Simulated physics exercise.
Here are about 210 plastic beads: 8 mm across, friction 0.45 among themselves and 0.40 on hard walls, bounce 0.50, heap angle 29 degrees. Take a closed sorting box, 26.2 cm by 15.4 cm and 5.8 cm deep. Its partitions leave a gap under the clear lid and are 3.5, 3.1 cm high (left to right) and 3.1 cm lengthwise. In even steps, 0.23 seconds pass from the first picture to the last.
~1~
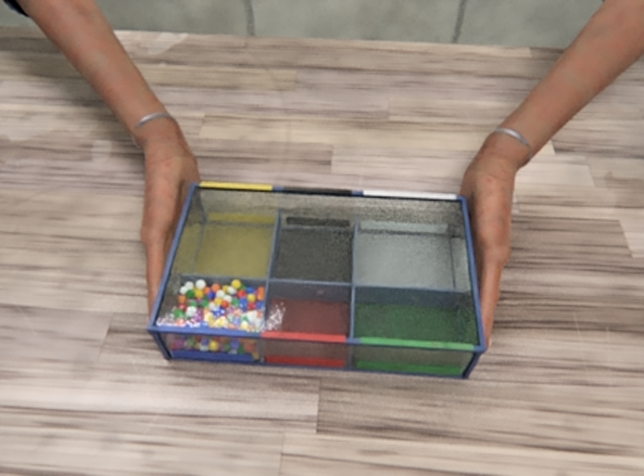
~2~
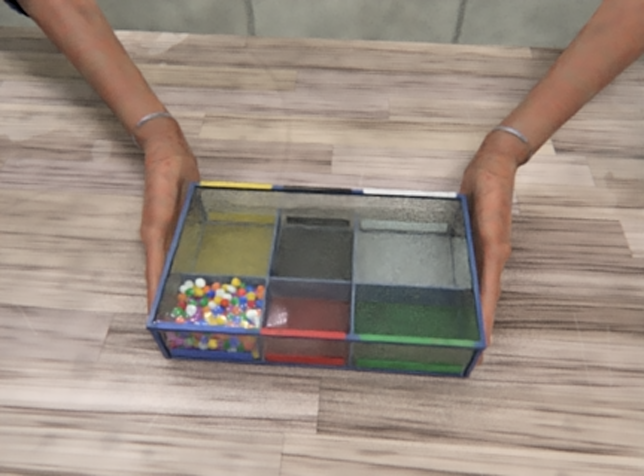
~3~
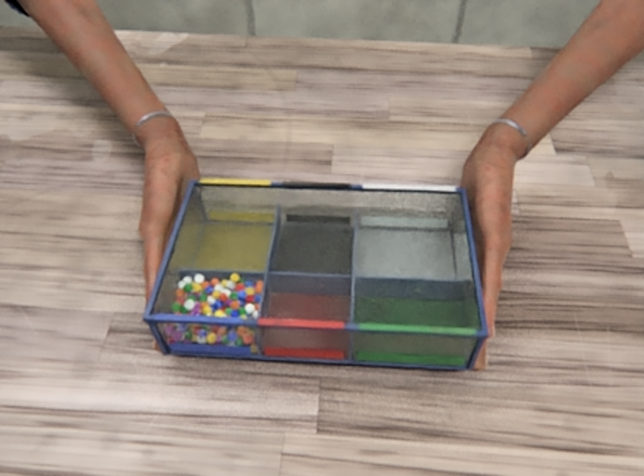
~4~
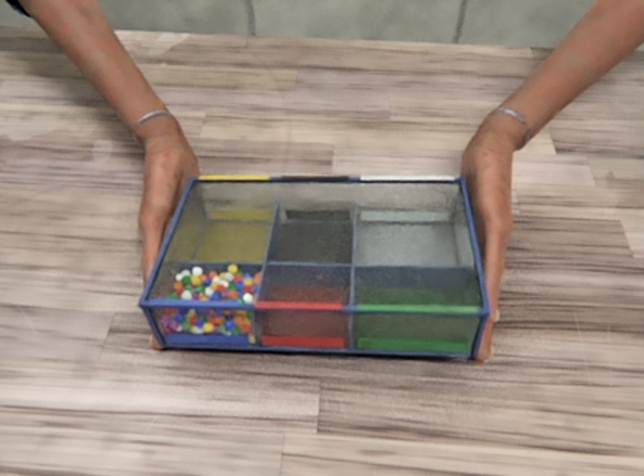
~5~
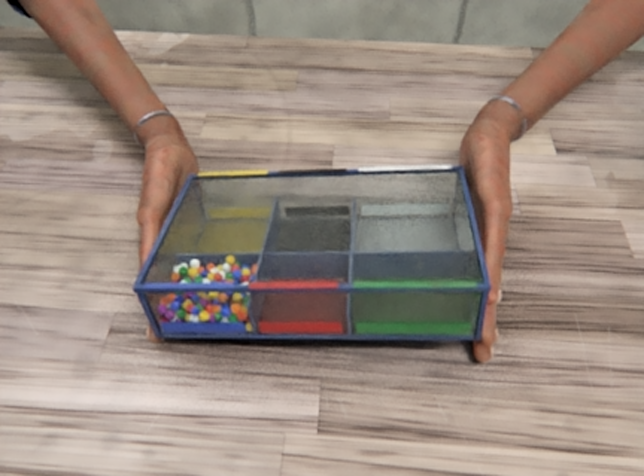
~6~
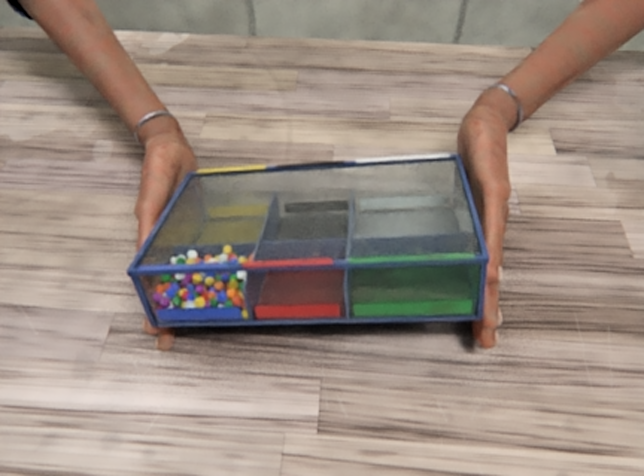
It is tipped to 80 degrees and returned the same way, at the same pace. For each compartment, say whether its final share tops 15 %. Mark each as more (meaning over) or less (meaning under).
Red - less; blue - more; green - less; yellow - more; white - less; black - less.
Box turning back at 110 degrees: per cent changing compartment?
I'd say close to 90 percent.
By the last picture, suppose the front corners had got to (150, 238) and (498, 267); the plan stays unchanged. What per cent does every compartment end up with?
In per cent, the final split is red 0, blue 40, green 0, yellow 50, white 0, black 10.
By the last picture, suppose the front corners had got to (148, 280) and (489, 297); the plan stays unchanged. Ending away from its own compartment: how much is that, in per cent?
About 45 per cent.
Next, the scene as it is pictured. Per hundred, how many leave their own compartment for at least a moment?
50 per cent, give or take.
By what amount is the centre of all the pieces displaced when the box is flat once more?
I'd say close to 5.0 cm in total.
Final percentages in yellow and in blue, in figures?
In the yellow compartment 50 percent, in the blue 50 percent.
Then, 0.66 s after the last picture, tilt 79 degrees; blue 80 %, yellow 20 %.
Then, 1.09 s after the last picture, tilt 34 degrees; blue 50 %, yellow 50 %.
Then, 1.61 s after the last picture, tilt 0 degrees; blue 50 %, yellow 50 %.
In the end, red 0 %, blue 50 %, green 0 %, yellow 50 %, white 0 %, black 0 %.
